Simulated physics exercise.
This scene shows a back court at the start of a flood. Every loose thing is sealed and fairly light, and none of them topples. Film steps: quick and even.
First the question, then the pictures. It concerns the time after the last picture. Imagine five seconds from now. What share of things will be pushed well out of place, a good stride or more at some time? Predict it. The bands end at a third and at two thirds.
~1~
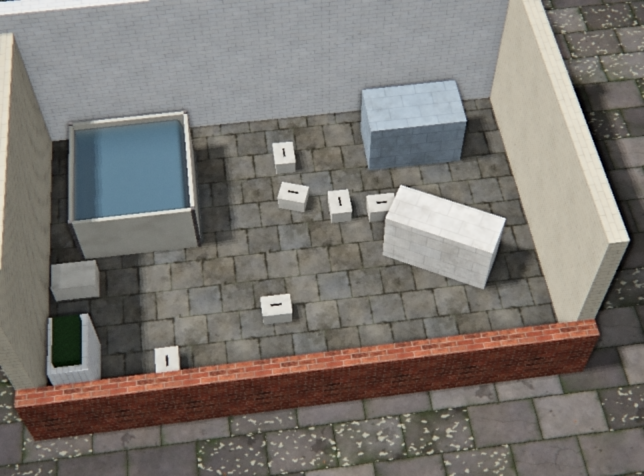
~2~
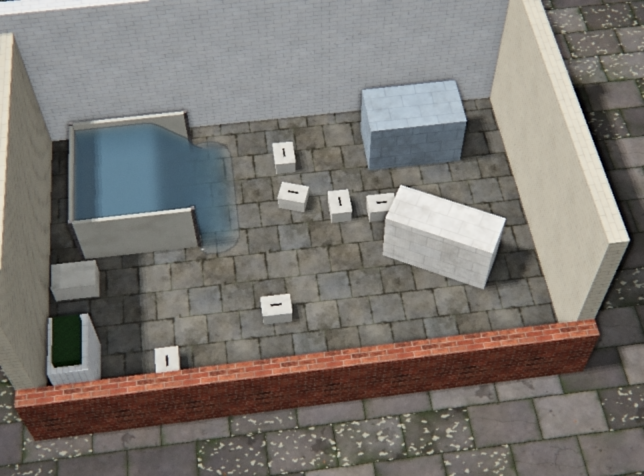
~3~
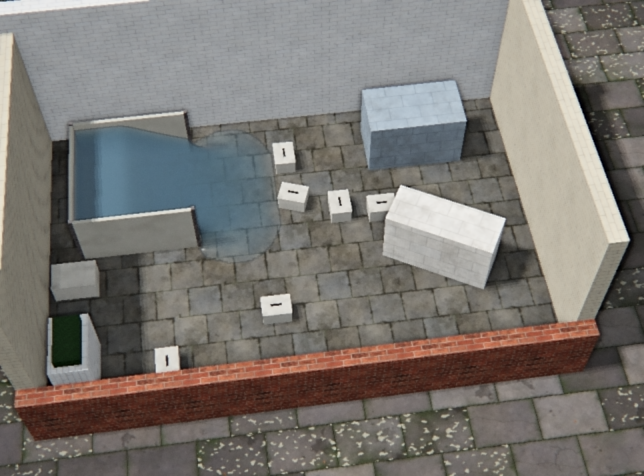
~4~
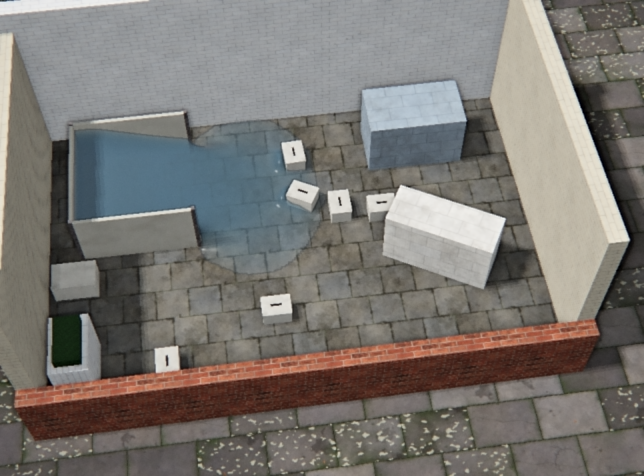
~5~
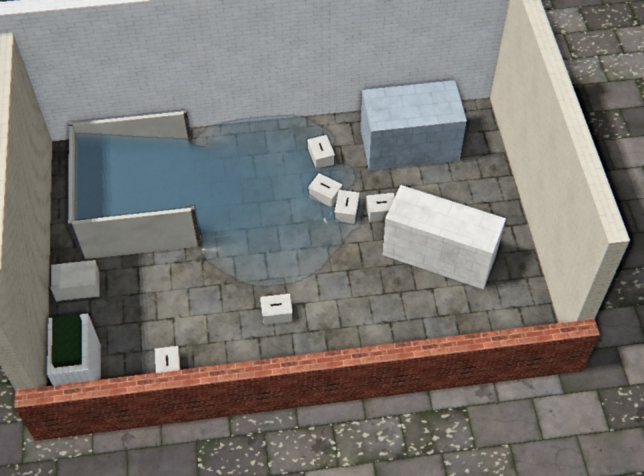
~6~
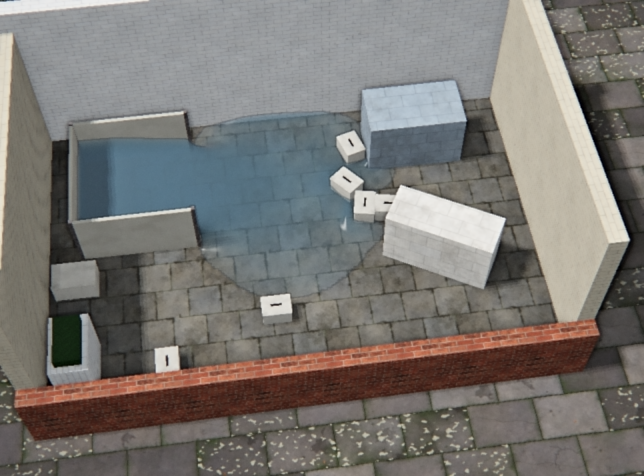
It stays in the middle third.
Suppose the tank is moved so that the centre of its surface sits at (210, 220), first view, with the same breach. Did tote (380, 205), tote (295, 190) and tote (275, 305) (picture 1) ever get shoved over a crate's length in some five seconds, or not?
Covered the distance, covered the distance, short of it.
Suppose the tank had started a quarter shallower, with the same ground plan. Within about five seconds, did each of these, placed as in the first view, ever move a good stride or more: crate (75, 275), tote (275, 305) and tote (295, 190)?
Object 1: Didn't cover it. Object 2: Didn't cover it. Object 3: Covered it.
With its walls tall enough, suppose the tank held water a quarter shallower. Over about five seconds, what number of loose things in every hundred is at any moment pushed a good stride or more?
60 % or so.
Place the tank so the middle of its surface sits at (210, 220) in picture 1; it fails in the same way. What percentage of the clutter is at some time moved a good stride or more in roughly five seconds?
Roughly 60 %.
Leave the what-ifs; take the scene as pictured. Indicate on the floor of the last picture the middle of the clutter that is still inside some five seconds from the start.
About (324, 261).
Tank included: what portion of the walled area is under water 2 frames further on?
45 per cent.
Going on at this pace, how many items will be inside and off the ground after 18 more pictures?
Count: 4.
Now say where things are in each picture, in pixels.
The first frame shows a tote at (284, 153) rests on the ground; a tote at (293, 192) rests on the ground; 0 of 7 have shifted.
The second frame shows a tote at (284, 153), on the bottom; a tote at (293, 192) rests on the ground; 0 of 7 have shifted.
The third frame shows a tote at (284, 153) rests on the ground; a tote at (293, 192) rests on the ground; 0 of 7 have shifted.
The fourth frame shows a tote at (294, 152), on the bottom, close to its start; a tote at (303, 192), on the bottom, close to its start; 2 of 7 have shifted.
The fifth frame shows a tote at (321, 147) rests on the ground, a stride from its start; a tote at (325, 186), on the bottom, a stride from its start; 3 of 7 have shifted.
The sixth frame shows a tote at (351, 143), on the bottom, a stride from its start; a tote at (347, 180), on the bottom, a stride from its start; 4 of 7 have shifted.
A moment on, 4 of 7 are well off their spots; 2 afloat.
Next, 4 of 7 are well off their spots; 3 afloat.
Later, 4 of 7 are well off their spots; 4 afloat.
In the end, 4 of 7 are well off their spots, and 4 have been at some point; 4 afloat.
